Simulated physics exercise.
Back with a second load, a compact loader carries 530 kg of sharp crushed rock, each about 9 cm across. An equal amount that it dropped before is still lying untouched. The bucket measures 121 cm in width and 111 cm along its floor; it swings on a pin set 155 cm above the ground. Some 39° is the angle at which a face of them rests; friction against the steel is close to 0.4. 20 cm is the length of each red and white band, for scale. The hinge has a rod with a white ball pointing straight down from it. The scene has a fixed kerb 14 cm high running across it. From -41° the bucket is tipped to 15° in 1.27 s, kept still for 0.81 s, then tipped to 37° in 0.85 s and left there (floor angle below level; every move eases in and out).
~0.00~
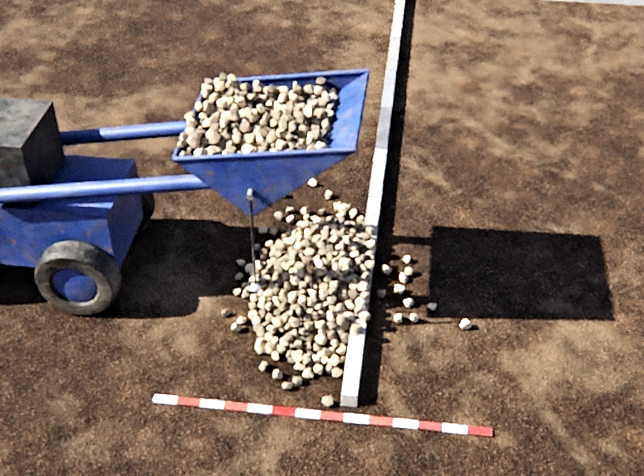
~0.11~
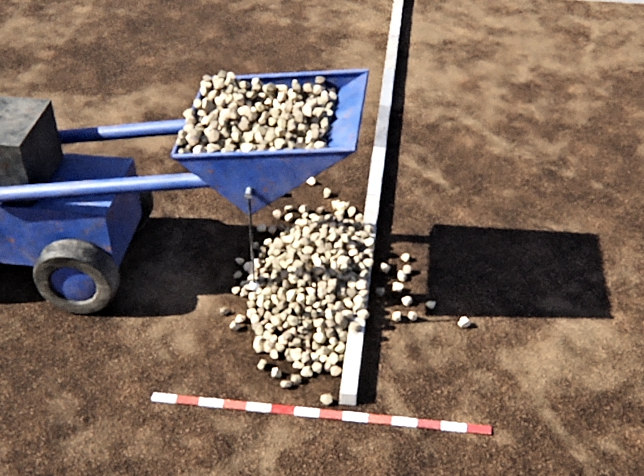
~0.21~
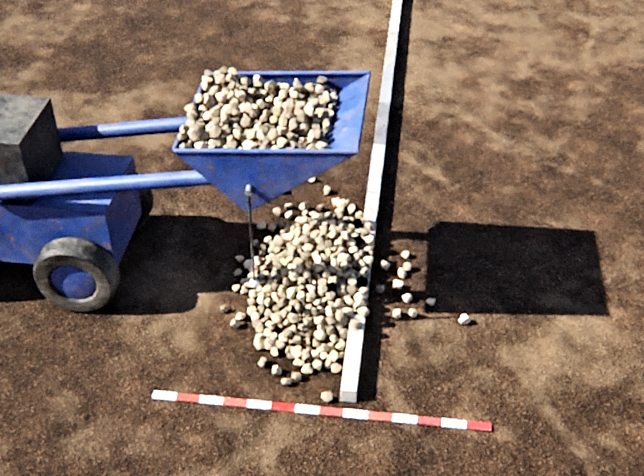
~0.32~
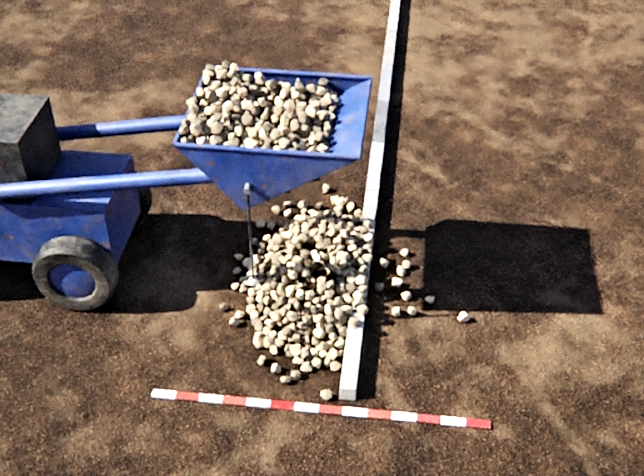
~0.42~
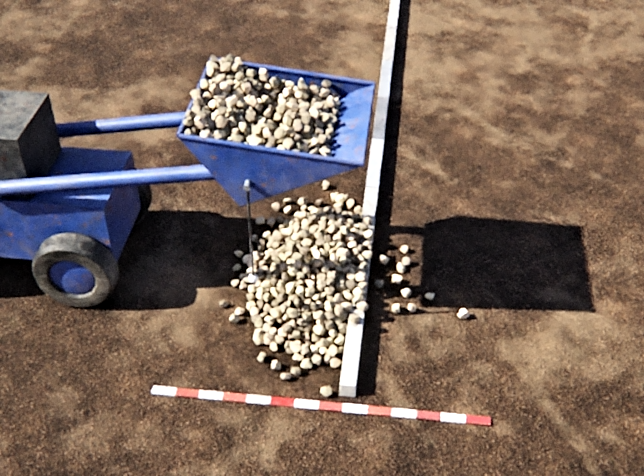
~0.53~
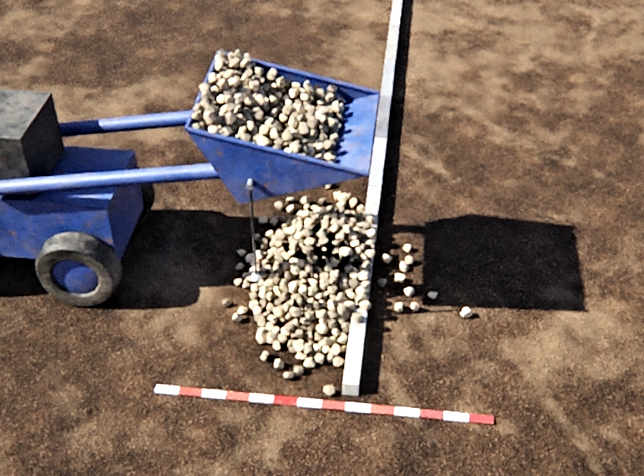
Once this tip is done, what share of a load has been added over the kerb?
About 87 per cent.
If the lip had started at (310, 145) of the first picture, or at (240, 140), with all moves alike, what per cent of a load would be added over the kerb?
40 % and 0 %.
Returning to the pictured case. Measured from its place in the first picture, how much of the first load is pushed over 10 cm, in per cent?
Around 0 in a hundred.
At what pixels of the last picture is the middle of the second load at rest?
Near (400, 272).
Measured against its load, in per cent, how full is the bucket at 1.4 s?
I'd say about 100 per cent.
After 0.9 s the floor is at 6°; in per cent of one load, 100 in the bucket, 98 on this side of the kerb, 2 over the kerb; the foremost stones are at (418, 285).
After 1.4 s the floor is at 15°; in per cent of one load, 100 in the bucket, 98 on this side of the kerb, 2 over the kerb; the foremost stones are at (418, 285).
After 3.4 s the floor is at 37°; in per cent of one load, 16 in the bucket, 124 on this side of the kerb, 60 over the kerb; the foremost stones are at (465, 284).
After 6.2 s the floor is at 37°; in per cent of one load, 0 in the bucket, 111 on this side of the kerb, 89 over the kerb; the foremost stones are at (486, 282). Net gain over the kerb, 87.
